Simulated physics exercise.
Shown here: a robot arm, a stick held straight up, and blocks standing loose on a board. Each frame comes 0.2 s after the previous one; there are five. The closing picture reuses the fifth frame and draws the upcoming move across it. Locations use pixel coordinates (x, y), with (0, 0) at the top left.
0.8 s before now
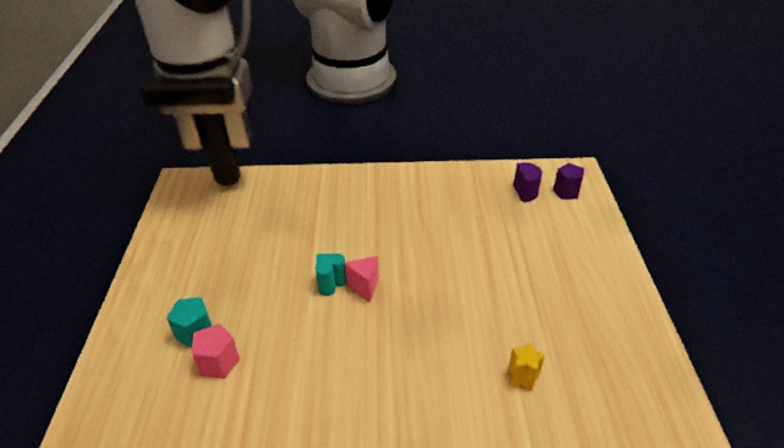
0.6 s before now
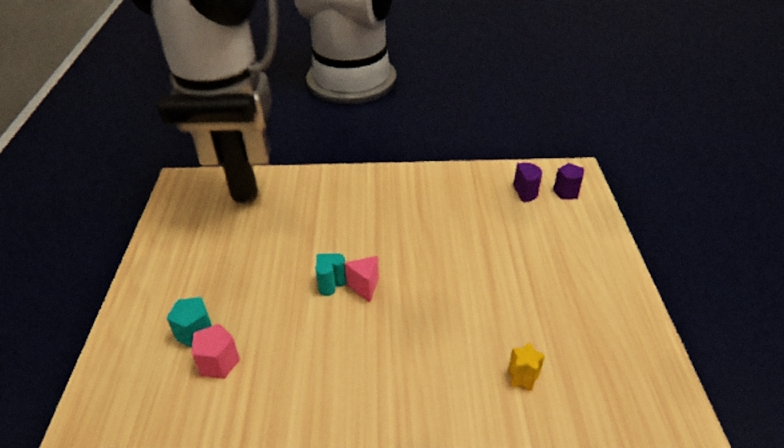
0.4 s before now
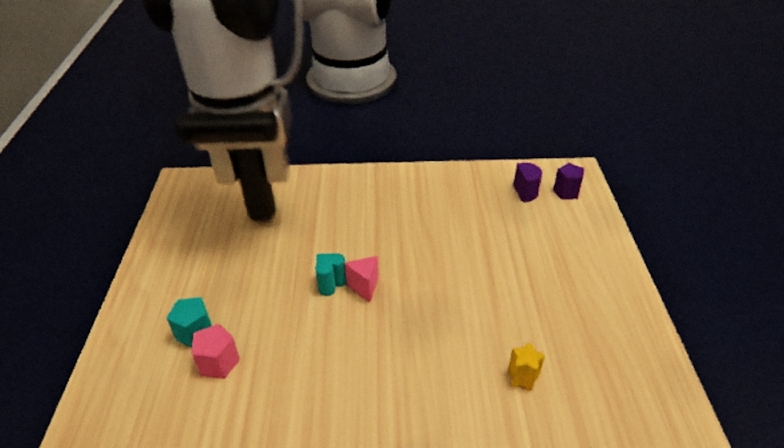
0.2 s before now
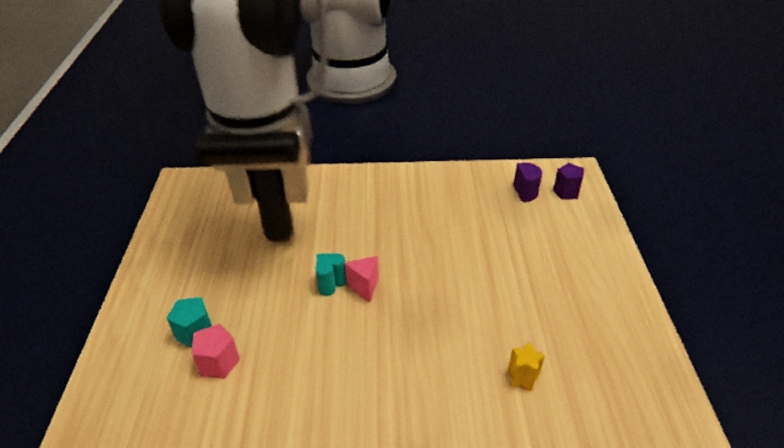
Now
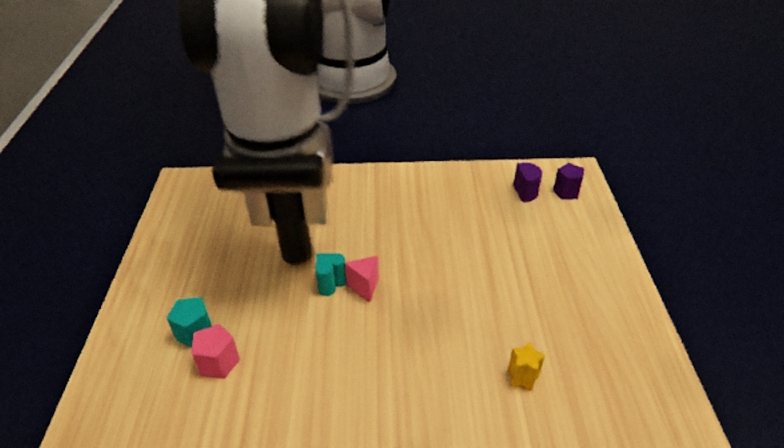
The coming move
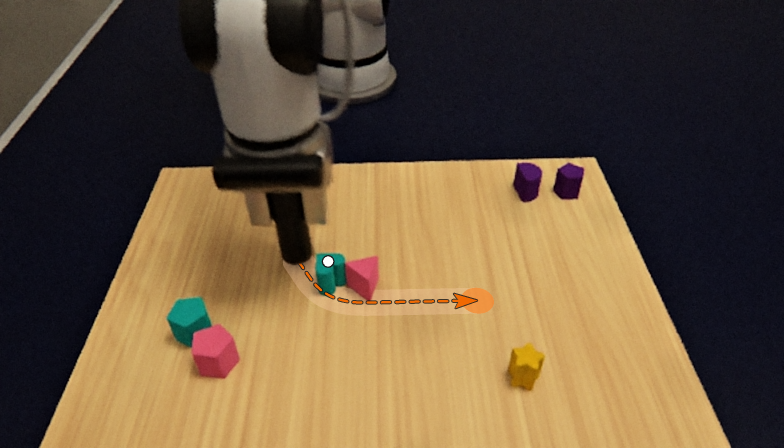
Robot arm moving a dark upright stick diagonally down and right across a wooden board, nearing a still turquoise heart block.
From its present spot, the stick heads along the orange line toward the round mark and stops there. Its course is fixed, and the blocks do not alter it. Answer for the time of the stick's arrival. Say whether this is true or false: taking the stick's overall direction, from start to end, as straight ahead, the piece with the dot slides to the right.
That statement is accurate.
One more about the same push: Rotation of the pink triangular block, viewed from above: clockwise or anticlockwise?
It goes round opposite to clock hands.
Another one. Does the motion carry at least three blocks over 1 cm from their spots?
No - that is not the case.
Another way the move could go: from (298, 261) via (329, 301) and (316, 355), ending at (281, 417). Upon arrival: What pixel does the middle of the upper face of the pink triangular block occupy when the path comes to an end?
About (384, 273).
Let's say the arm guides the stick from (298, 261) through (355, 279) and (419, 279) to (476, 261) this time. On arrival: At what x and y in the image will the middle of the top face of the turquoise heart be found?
It is going to be at (356, 283).
The drawn path runs from (298, 261) over (337, 299) and (407, 302) to (477, 300); the dot is on the turquoise heart.
What follows on the original path. One third of the way, stick at (336, 292); turquoise heart at (365, 287); pink triangular block at (393, 273), turned 70° anticlockwise.
Two thirds of the way, stick at (407, 295); turquoise heart at (409, 303), turned 90° clockwise; pink triangular block at (433, 273), turned 95° anticlockwise.
At the end, stick at (478, 294); turquoise heart at (409, 303), turned 90° clockwise; pink triangular block at (500, 265), turned 120° anticlockwise.
